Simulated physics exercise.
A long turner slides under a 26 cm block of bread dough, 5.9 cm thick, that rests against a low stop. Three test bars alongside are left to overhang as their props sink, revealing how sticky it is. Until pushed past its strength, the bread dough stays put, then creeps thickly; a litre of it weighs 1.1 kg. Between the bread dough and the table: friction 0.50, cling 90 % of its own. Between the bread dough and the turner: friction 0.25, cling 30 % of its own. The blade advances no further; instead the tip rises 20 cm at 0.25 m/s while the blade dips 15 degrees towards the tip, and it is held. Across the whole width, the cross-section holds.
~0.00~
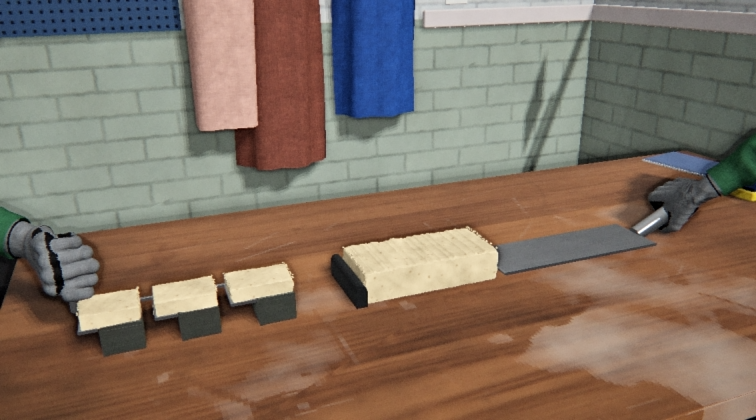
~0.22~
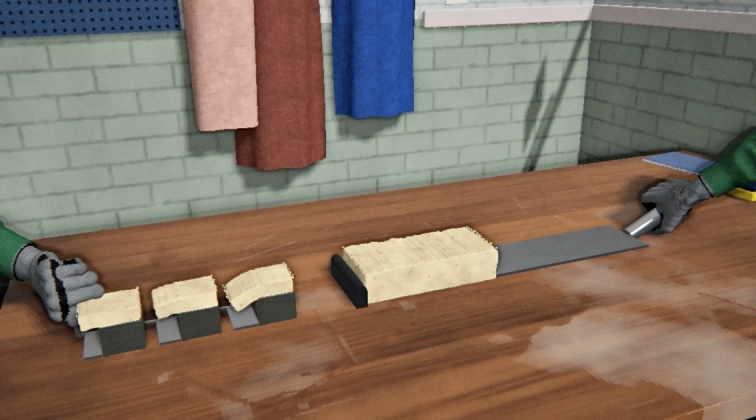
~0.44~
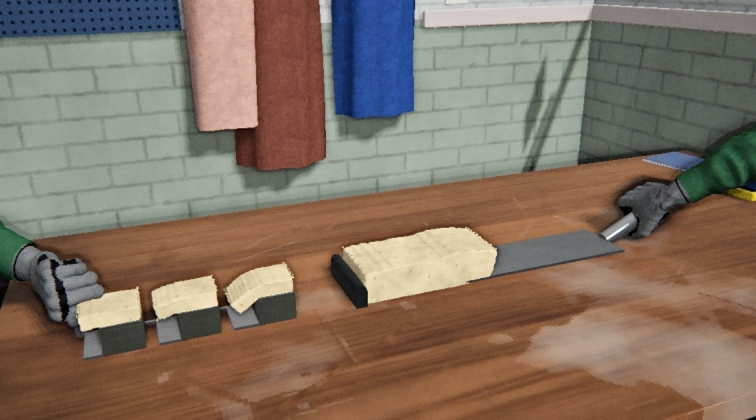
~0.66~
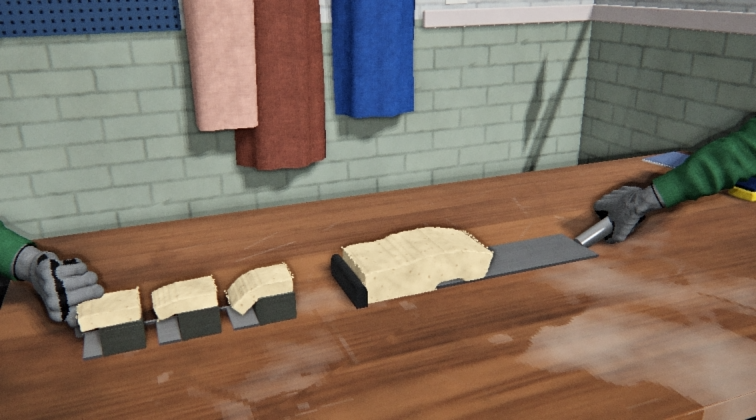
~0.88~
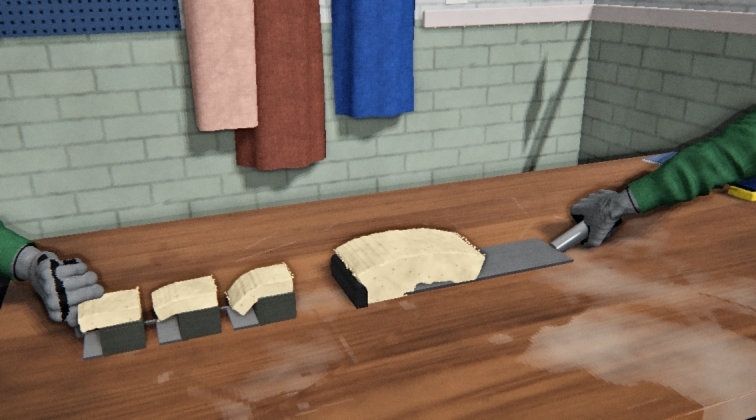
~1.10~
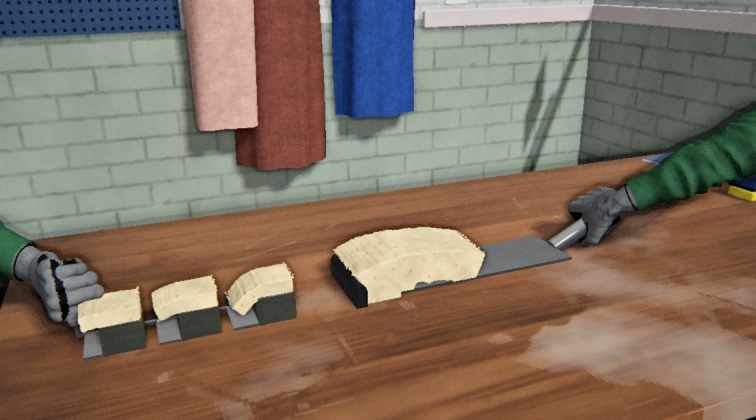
Gloved hand pushing a long flat grey blade leftward under a pale dough block, its top rounding, beside three sagging dough pieces.
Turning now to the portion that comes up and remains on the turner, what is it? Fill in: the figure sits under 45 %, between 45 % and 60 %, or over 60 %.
The figure sits over 60 %.
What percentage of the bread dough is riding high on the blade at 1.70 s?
That share is about 70 %.
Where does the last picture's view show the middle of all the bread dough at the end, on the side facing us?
Around (416, 197).
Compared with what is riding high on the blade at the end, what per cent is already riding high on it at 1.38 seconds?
10 %.
After 1.38 s, the tip is 7.3 cm up.
After 1.70 s, the tip is 15 cm up.
After 2.03 s, the tip is 20 cm up and 69 % is riding high on the blade.
After 2.36 s, the tip is 20 cm up and 69 % is riding high on the blade.
After 2.46 s, the tip is 20 cm up and 69 % is riding high on the blade.
